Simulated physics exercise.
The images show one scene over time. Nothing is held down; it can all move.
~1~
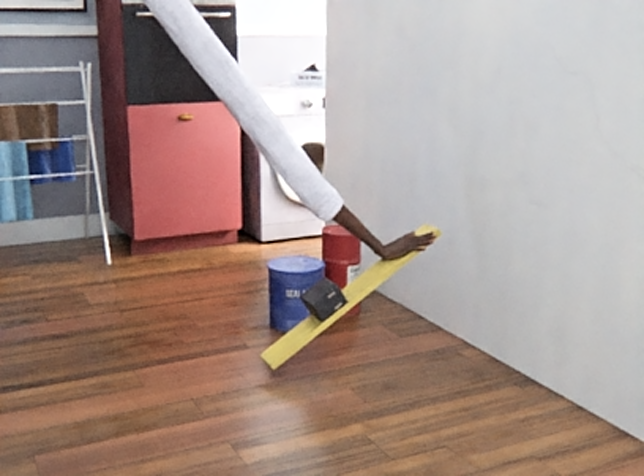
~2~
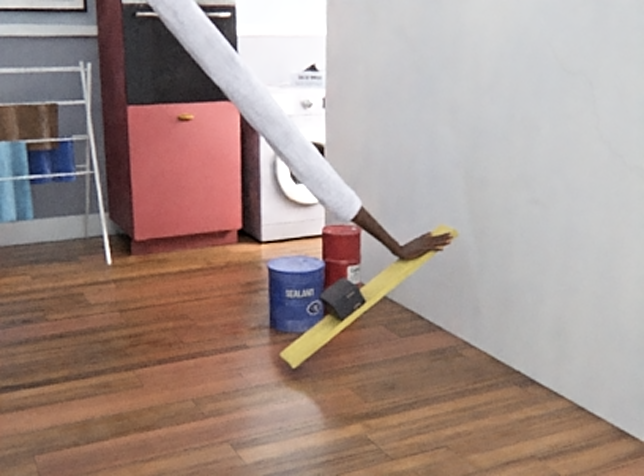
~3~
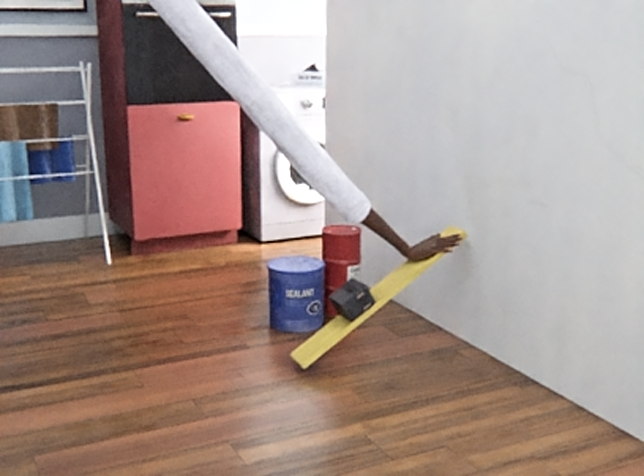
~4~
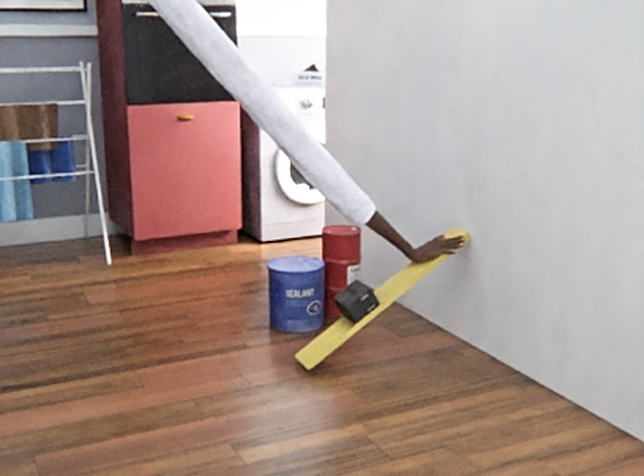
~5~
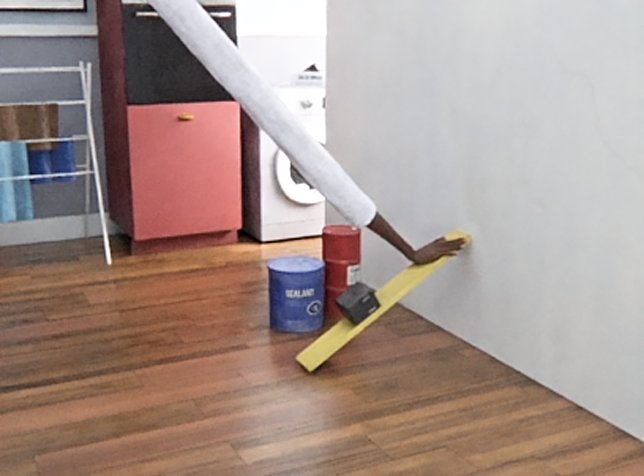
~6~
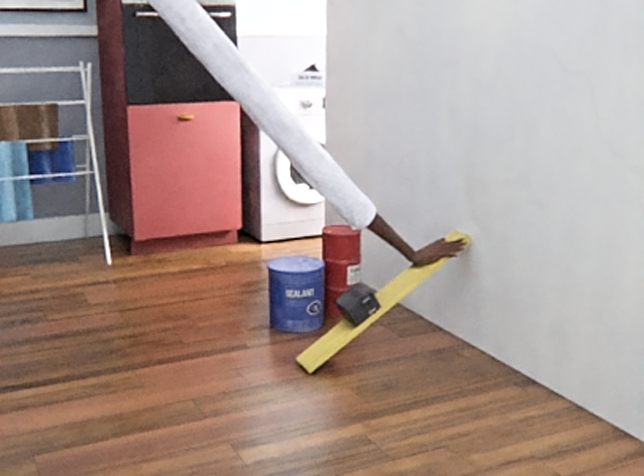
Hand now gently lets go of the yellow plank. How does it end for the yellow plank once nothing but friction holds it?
It will sag.
Then, 0.30 s later than the last frame, yellow plank sunk by 12° near (378, 318).
Then, 0.40 s later than the last frame, yellow plank sunk by 30° near (370, 351).
When it is over, moved from the start, yellow plank; the other 2 as before. End places, in pixels of the last picture, yellow plank near (370, 352). The plank gives way.
